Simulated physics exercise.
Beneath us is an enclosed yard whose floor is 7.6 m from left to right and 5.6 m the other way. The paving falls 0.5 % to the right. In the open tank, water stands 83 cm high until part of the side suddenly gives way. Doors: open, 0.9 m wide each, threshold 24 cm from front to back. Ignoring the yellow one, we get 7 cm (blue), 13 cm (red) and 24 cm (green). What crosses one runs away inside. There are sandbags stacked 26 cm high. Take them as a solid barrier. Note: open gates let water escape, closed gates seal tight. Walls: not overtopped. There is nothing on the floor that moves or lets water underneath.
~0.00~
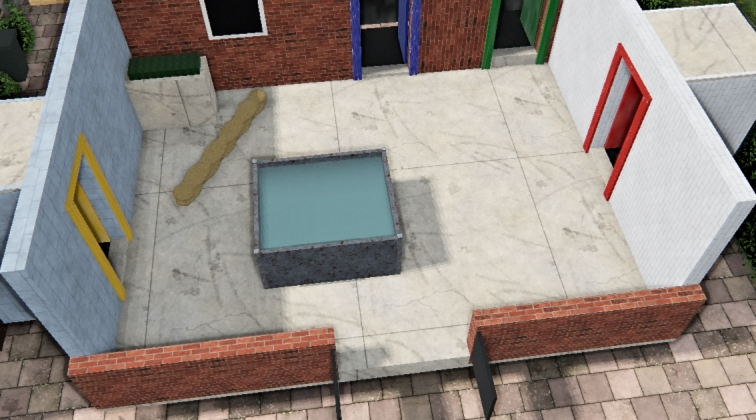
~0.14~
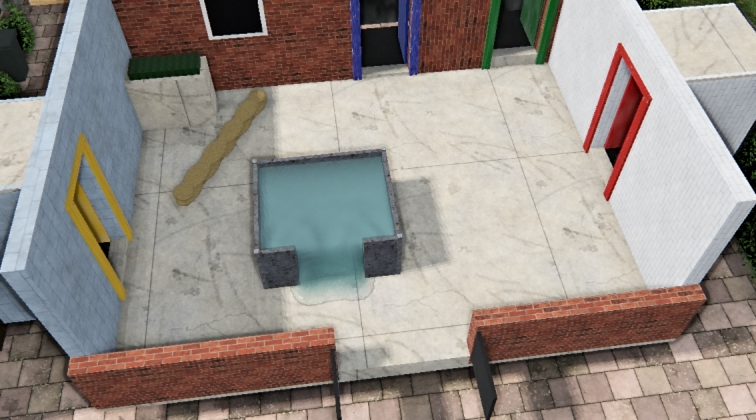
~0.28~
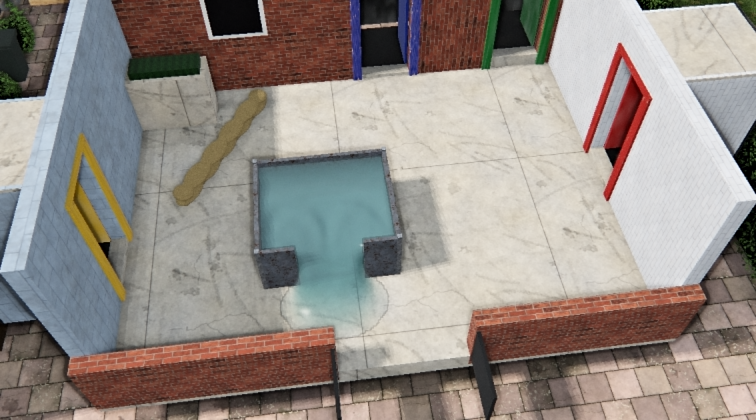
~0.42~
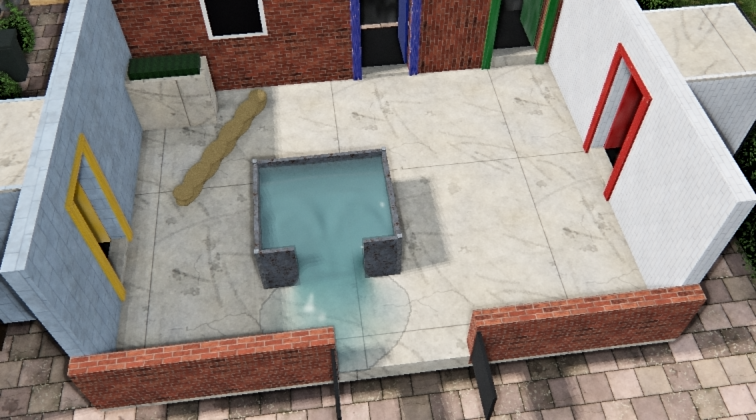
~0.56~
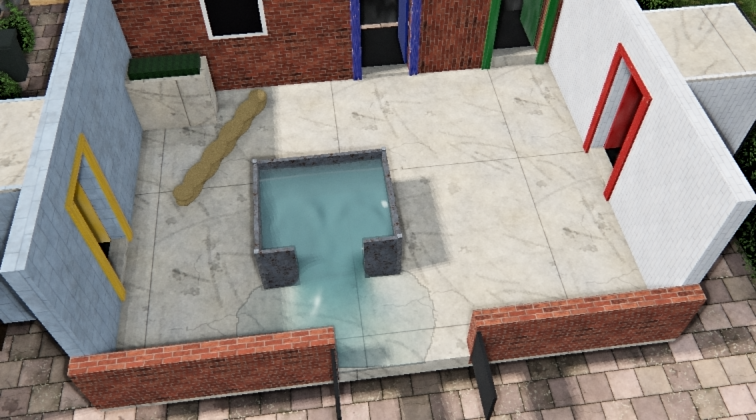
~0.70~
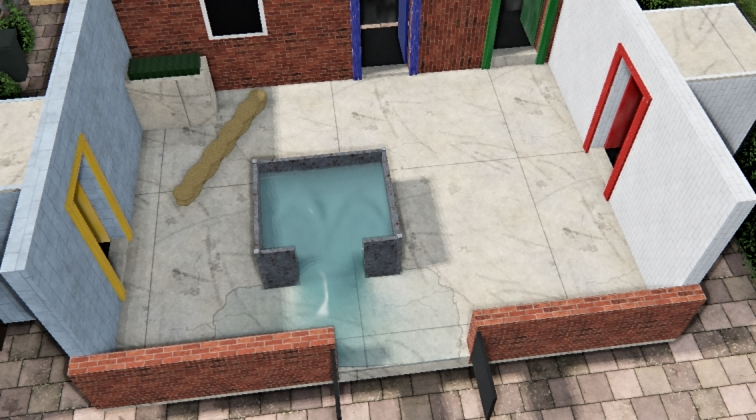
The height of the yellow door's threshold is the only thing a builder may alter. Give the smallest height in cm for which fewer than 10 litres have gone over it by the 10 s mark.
About 8 cm.
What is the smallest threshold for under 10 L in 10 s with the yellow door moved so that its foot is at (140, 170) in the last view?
Minimum: Close to 8.0 cm.
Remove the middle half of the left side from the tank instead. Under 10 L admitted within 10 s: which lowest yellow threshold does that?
With that break, close to 36 cm.
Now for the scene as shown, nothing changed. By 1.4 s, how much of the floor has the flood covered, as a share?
Close to 15 per cent is wet.
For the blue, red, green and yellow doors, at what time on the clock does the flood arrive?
Blue 7.0 s, red not in the 10 s, green 9.5 s, yellow 1.8 s.
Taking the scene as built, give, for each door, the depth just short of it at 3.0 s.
Centimetres: Blue = 0, red = 0, green = 0, yellow = 11.
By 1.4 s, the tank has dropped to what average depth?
Close to 50 cm deep on average.
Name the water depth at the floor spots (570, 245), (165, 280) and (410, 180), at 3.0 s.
Roughly 0, 11 and 0 cm, in turn.
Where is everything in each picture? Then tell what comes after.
The first picture shows the open tank at (324, 201) is whole and still, 83 cm deep; the yellow door at (104, 226) is dry.
In the second picture, the gap is at (331, 266), the front 0.3 m out at (307, 301); the back of the open tank holds 83 cm.
In the third picture, the front is at a hidden place, 0.9 m from the gap at (331, 268); 1.0 m2 of floor is wet, 82 cm left at the back.
In the fourth picture, water pours out at (332, 269) and has run 1.5 m, to a hidden place; about 10 cm deep outside, 74 cm at the back.
In the fifth picture, the front is at a hidden place, 1.6 m from the gap at (331, 268); 3.1 m2 of floor is wet, 69 cm left at the back.
In the sixth picture, the front is at a hidden place, 1.8 m from the gap at (331, 268); 3.8 m2 of floor is wet, 69 cm left at the back; 2.0 m in a straight line remain to the yellow door at (104, 226).
After 1.4 s water covers 15 % of the floor, deepest (46 cm) near (316, 357); it has not reached the yellow door.
After 3.0 s water covers 25 % of the floor, deepest (29 cm) near (316, 357); 11 cm at the yellow door, 0 litres in over its 12 cm threshold.
After 10.0 s water covers 55 % of the floor, deepest (10 cm) near (204, 156); 6 cm at the yellow door, 1 litre in over its 12 cm threshold.
At the yellow door as built, the water arrived by 1.8 s and peaked near 13 cm at 2.6 s.
Run again over the same 10 s with other heights there, 14 litres in over 7 cm, 6 litres over 9 cm. The limit of 10 litres is kept from about 8 cm up.
